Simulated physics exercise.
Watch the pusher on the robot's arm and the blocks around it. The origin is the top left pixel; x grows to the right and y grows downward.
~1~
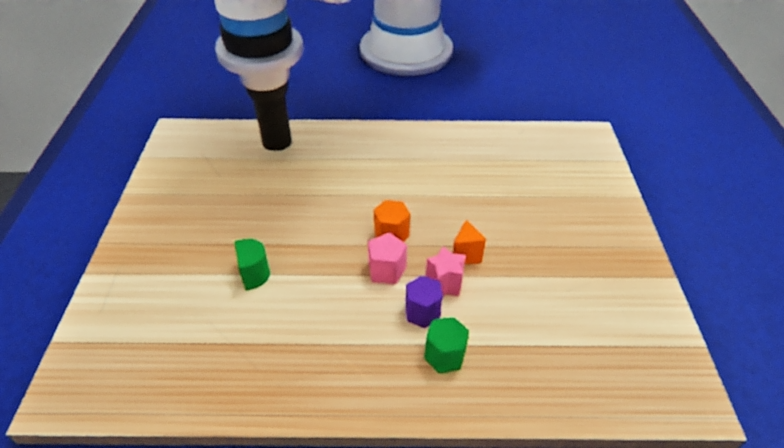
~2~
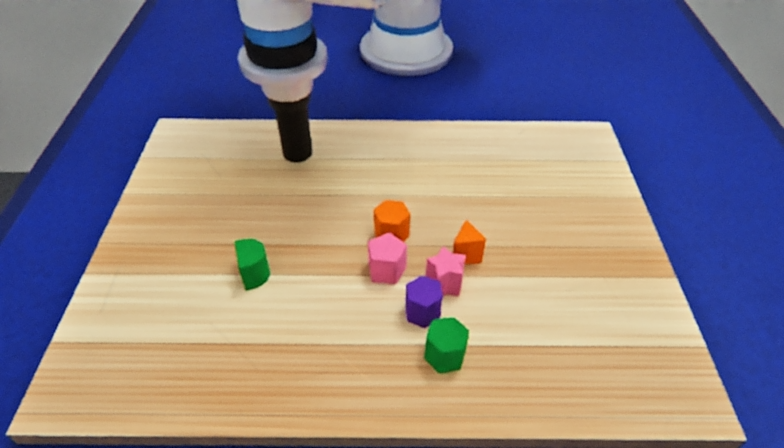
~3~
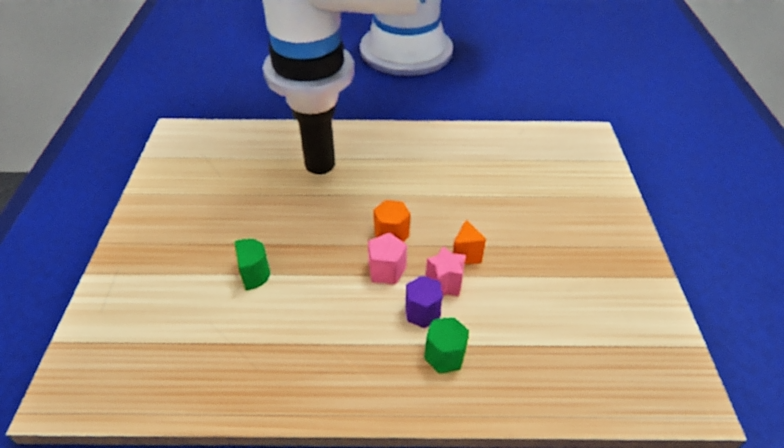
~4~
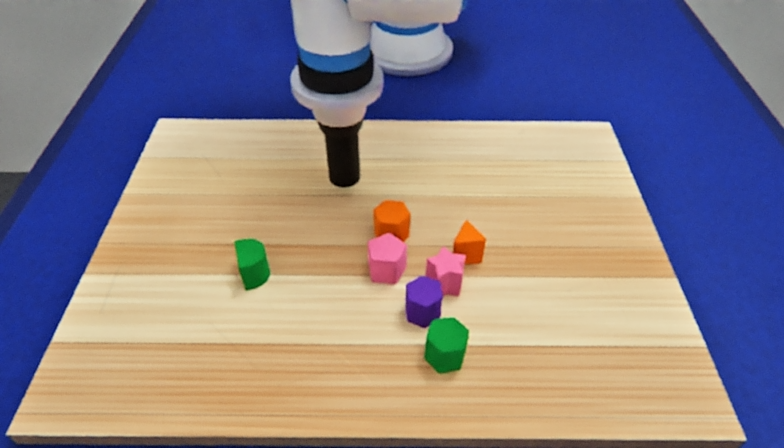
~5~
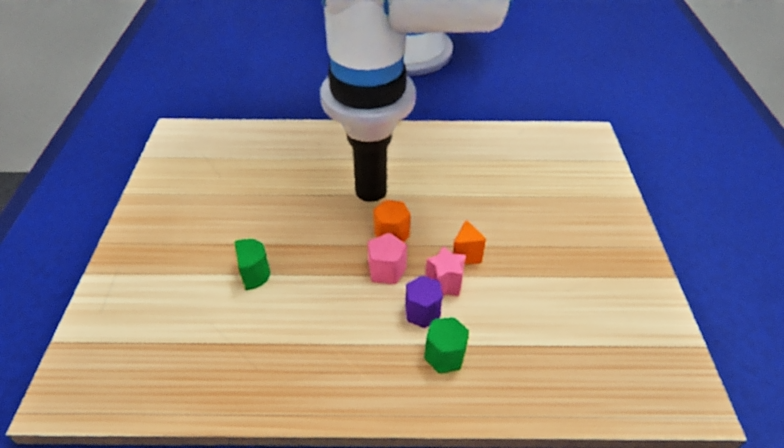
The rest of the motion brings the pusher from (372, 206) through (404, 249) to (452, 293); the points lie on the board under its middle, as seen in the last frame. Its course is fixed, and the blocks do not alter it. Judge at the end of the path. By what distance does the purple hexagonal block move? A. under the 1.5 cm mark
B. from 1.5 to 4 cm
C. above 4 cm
Option A.
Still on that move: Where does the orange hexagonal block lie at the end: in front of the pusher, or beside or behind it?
It is still ahead of the pusher.
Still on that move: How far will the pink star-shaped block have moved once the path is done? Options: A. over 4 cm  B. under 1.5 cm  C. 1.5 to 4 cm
Letter A.
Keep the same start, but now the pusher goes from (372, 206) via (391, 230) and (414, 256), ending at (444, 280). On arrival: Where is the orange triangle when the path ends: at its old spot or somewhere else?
That block is not shifted.
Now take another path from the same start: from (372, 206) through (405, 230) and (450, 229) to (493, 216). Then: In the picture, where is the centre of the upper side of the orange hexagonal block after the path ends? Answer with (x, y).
The centre of its top face lies at (414, 235).
What follows on the original path. One third of the way, pusher (390, 221); pink pentagon (387, 253); orange hexagonal block (412, 233), turned 25° clockwise.
Two thirds of the way, pusher (421, 249); pink pentagon (387, 253); orange hexagonal block (446, 262), turned 15° clockwise; pink star-shaped block (474, 280).
At the end, pusher (454, 279); pink pentagon (387, 253); orange hexagonal block (484, 292); purple hexagonal block unmoved; pink star-shaped block (516, 309).
